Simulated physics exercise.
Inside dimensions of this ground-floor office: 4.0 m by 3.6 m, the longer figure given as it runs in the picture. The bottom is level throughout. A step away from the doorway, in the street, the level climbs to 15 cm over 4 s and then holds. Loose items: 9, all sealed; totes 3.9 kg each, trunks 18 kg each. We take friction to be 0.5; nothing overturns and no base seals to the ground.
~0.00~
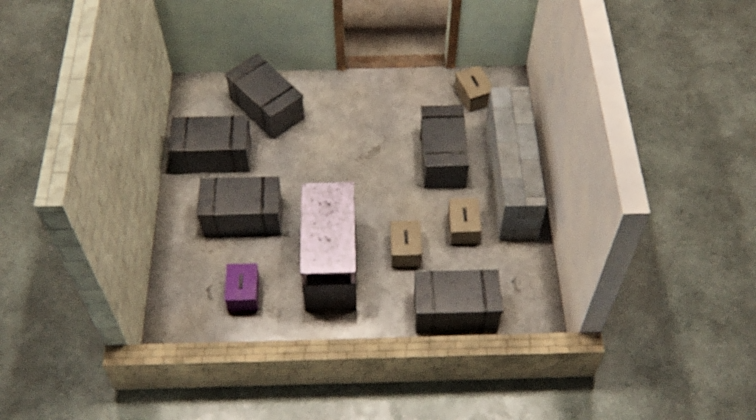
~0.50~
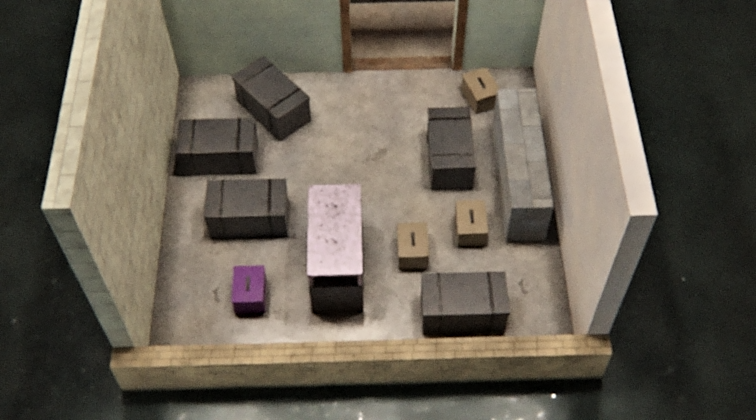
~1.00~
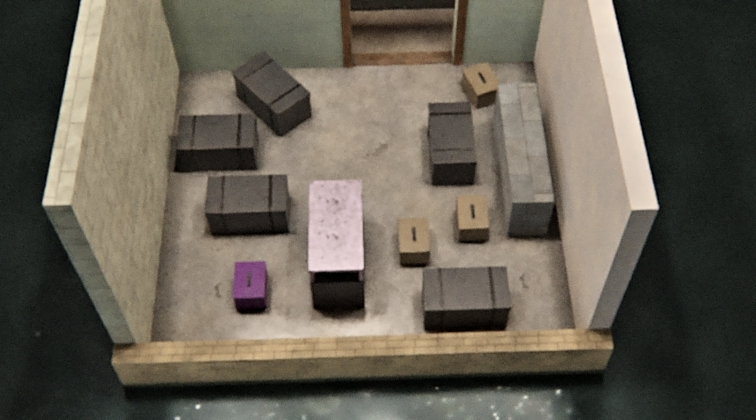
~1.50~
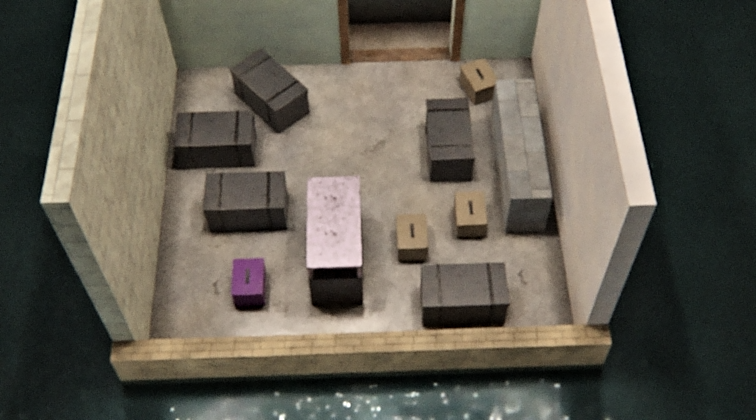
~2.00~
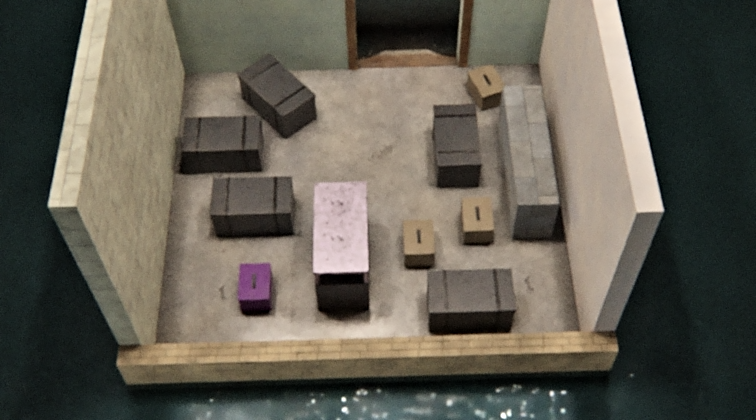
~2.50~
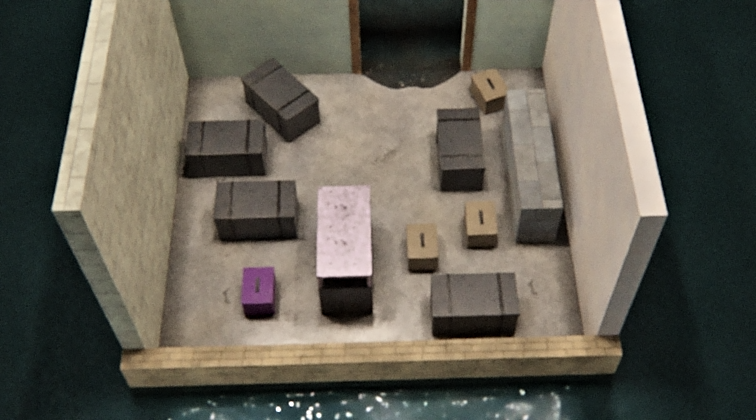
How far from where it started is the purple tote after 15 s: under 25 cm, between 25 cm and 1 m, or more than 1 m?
It should cover a short stretch.
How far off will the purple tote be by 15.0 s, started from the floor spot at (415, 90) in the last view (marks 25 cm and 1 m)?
So it journeys a long way.
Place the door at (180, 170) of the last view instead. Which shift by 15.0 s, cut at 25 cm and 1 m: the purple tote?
In that case the purple tote would have shifted a modest distance.
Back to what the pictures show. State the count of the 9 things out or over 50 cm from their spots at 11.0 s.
Tally at that time: 3.
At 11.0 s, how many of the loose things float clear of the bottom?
Just then, the number is 6.
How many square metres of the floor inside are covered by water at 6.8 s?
Wet: Near 9.0 m2.
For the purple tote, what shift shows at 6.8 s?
Shift by then: About 0 cm.
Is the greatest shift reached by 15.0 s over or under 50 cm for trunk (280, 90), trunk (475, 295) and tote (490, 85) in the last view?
The first is lower, the second lower and the third lower.
After 3.5 s the purple tote is near (258, 285), 0.0 m from its start, aground; 0 afloat.
After 6.8 s the purple tote is near (258, 285), 0.0 m from its start, aground; 2 afloat.
After 11.0 s the purple tote is near (263, 255), 0.3 m from its start, afloat; 6 afloat.
After 15.0 s the purple tote is near (214, 288), 0.4 m from its start, afloat; 9 afloat.
